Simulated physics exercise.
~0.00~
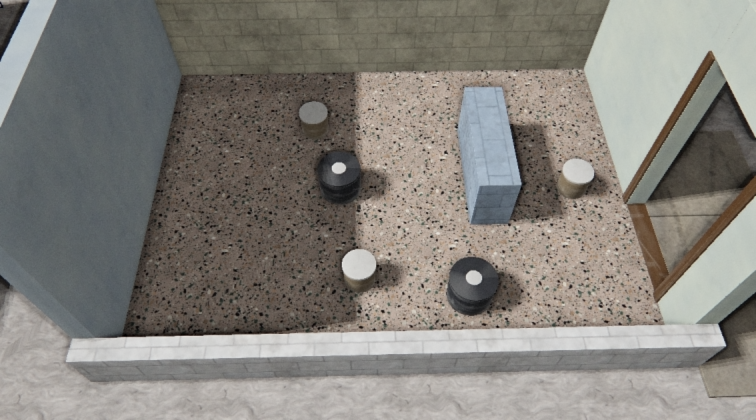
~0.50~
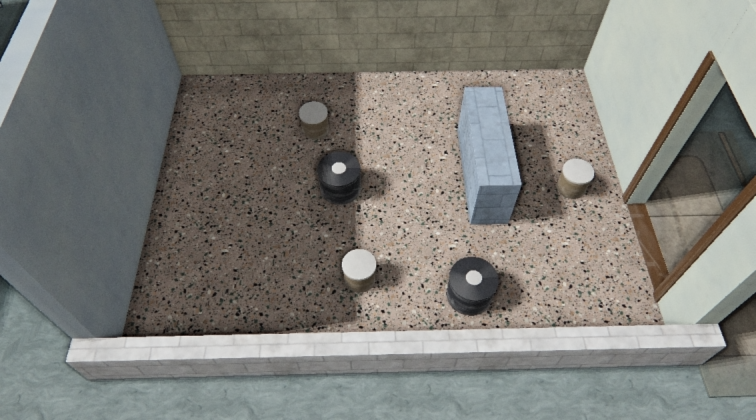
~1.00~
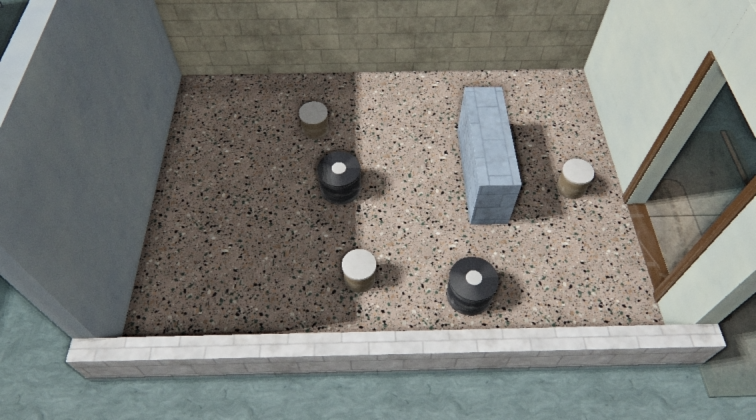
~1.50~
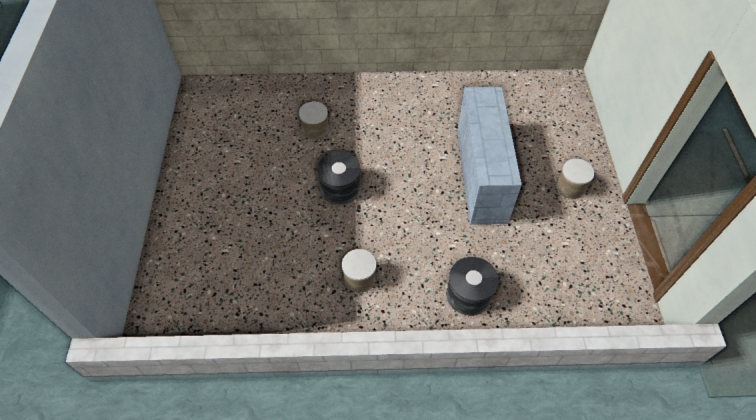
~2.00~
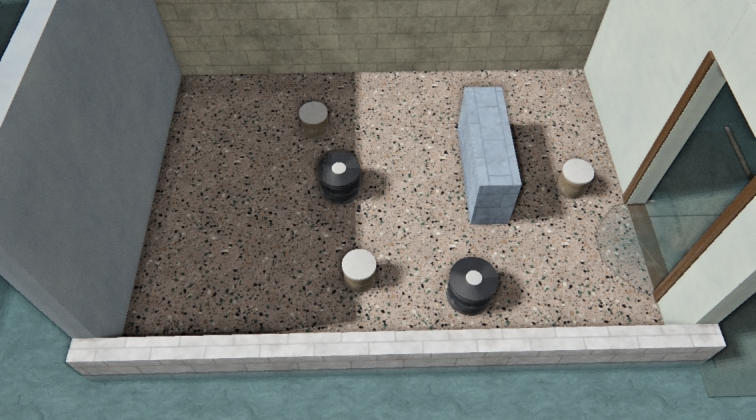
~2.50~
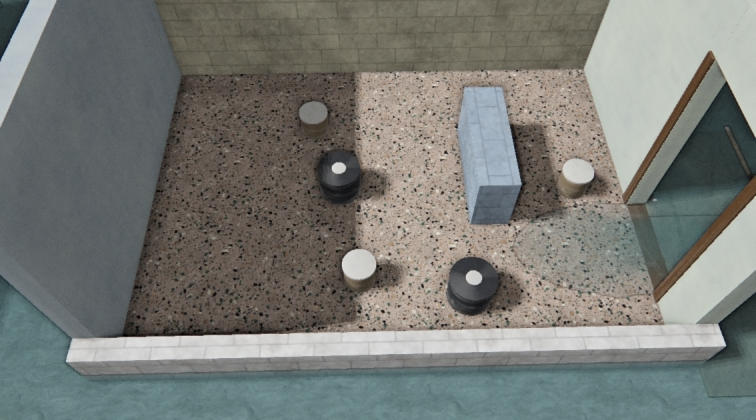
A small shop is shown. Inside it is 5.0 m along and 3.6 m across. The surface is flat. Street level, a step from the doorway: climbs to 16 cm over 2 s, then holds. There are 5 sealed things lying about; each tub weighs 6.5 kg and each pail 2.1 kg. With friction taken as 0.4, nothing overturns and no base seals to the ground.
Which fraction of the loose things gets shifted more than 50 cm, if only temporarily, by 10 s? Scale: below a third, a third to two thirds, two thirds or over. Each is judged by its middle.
It falls in the mid range.
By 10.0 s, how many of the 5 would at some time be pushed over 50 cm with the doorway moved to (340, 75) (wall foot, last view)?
That gives 4 of them.
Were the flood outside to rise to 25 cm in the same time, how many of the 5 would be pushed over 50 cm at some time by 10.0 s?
Count under that change: 4.
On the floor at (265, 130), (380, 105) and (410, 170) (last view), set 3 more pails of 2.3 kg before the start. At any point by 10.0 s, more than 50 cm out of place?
Within the limit; within the limit; within the limit.
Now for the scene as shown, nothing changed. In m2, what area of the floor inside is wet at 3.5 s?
About 4.0 m2.
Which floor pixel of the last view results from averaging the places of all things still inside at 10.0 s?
Mean floor pixel: About (318, 188).
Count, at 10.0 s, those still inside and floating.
It comes to 3 of them.
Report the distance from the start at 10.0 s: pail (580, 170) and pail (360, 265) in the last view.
Shifts: 20 cm / 200 cm.
After 3.5 s 0 of 5 are over 50 cm from their spots; 0 afloat.
After 4.5 s 2 of 5 are over 50 cm from their spots; 0 afloat.
After 7.0 s 3 of 5 are over 50 cm from their spots; 2 afloat.
After 10.0 s 2 of 5 are over 50 cm from their spots, and 3 have been at some point; 3 afloat.
